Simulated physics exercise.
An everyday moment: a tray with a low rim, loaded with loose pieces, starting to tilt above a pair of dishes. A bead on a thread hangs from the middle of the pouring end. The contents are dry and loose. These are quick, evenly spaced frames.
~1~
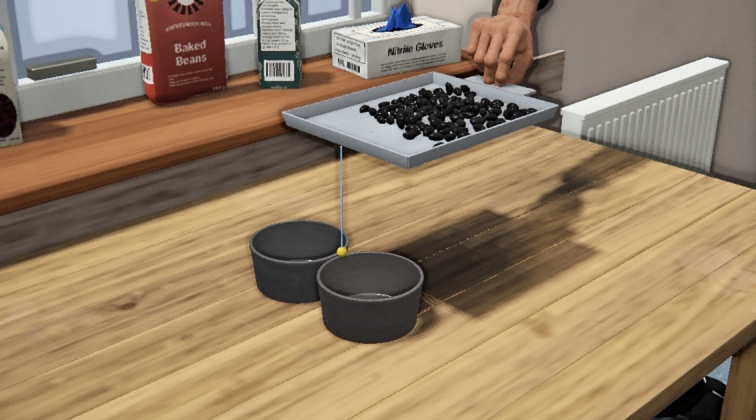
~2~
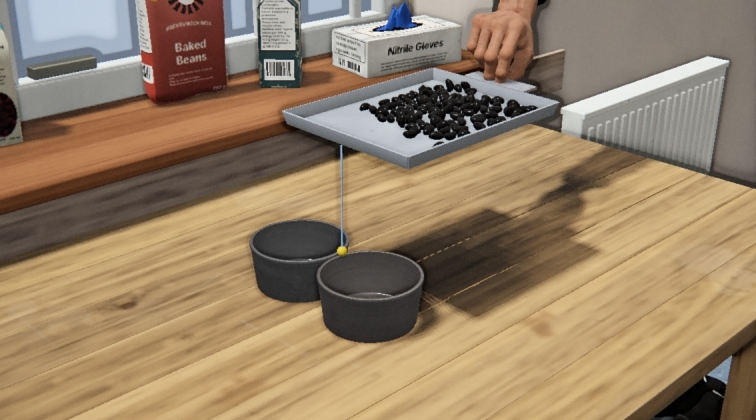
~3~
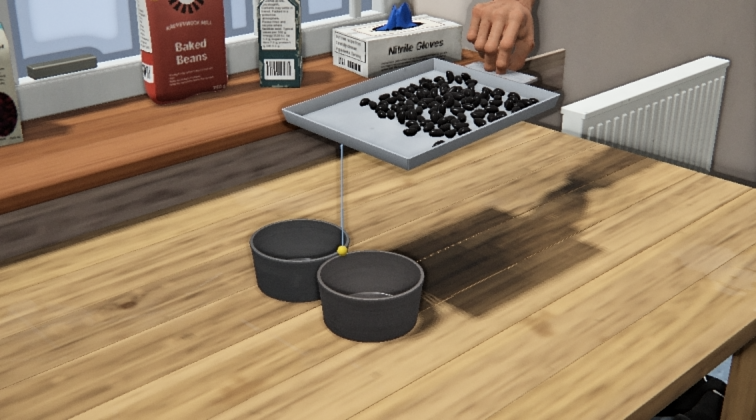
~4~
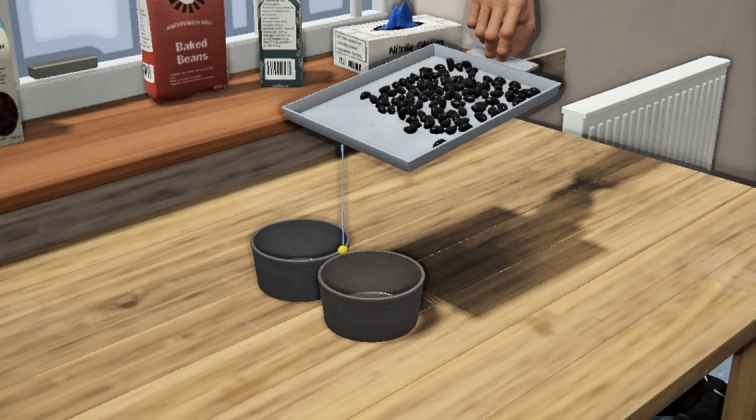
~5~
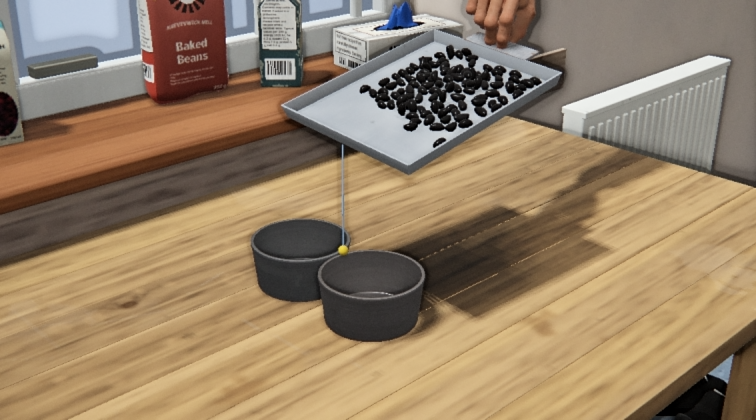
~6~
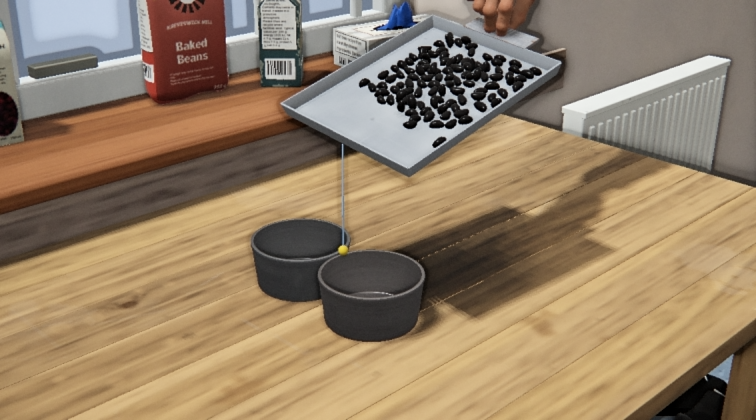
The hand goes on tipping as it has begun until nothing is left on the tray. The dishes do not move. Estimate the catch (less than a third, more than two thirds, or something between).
In the dishes lies between a third and two thirds of it.
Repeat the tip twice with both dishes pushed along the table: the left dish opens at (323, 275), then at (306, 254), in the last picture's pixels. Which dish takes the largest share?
First the right one, then right.
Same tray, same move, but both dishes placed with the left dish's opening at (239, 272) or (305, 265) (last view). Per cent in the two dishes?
The first gives 20 %, the second 90 %.
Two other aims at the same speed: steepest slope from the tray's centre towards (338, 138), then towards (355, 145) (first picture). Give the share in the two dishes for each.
First some 40, then 20 per cent.
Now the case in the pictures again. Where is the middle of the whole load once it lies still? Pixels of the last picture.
Around (378, 331).
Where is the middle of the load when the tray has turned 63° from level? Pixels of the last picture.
Near (400, 118).
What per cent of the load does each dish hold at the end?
Left dish near 0 in a hundred; right dish near 50.
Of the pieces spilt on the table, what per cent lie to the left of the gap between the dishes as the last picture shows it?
Some 30 per cent.
Soon, tray tipped steeply; nearly all on the tray; a stray few in the right dish; a stray few outside both; a stray few in the air.
A while on, tray tipped past a quarter turn; most on the tray; a stray few in the right dish; a small part outside both; a stray few in the air.
Towards the end, tray tipped past a quarter turn; about half in the right dish; about half outside both.
Finally, tray tipped past a quarter turn; about half in the right dish; none in the left dish; about half outside both.
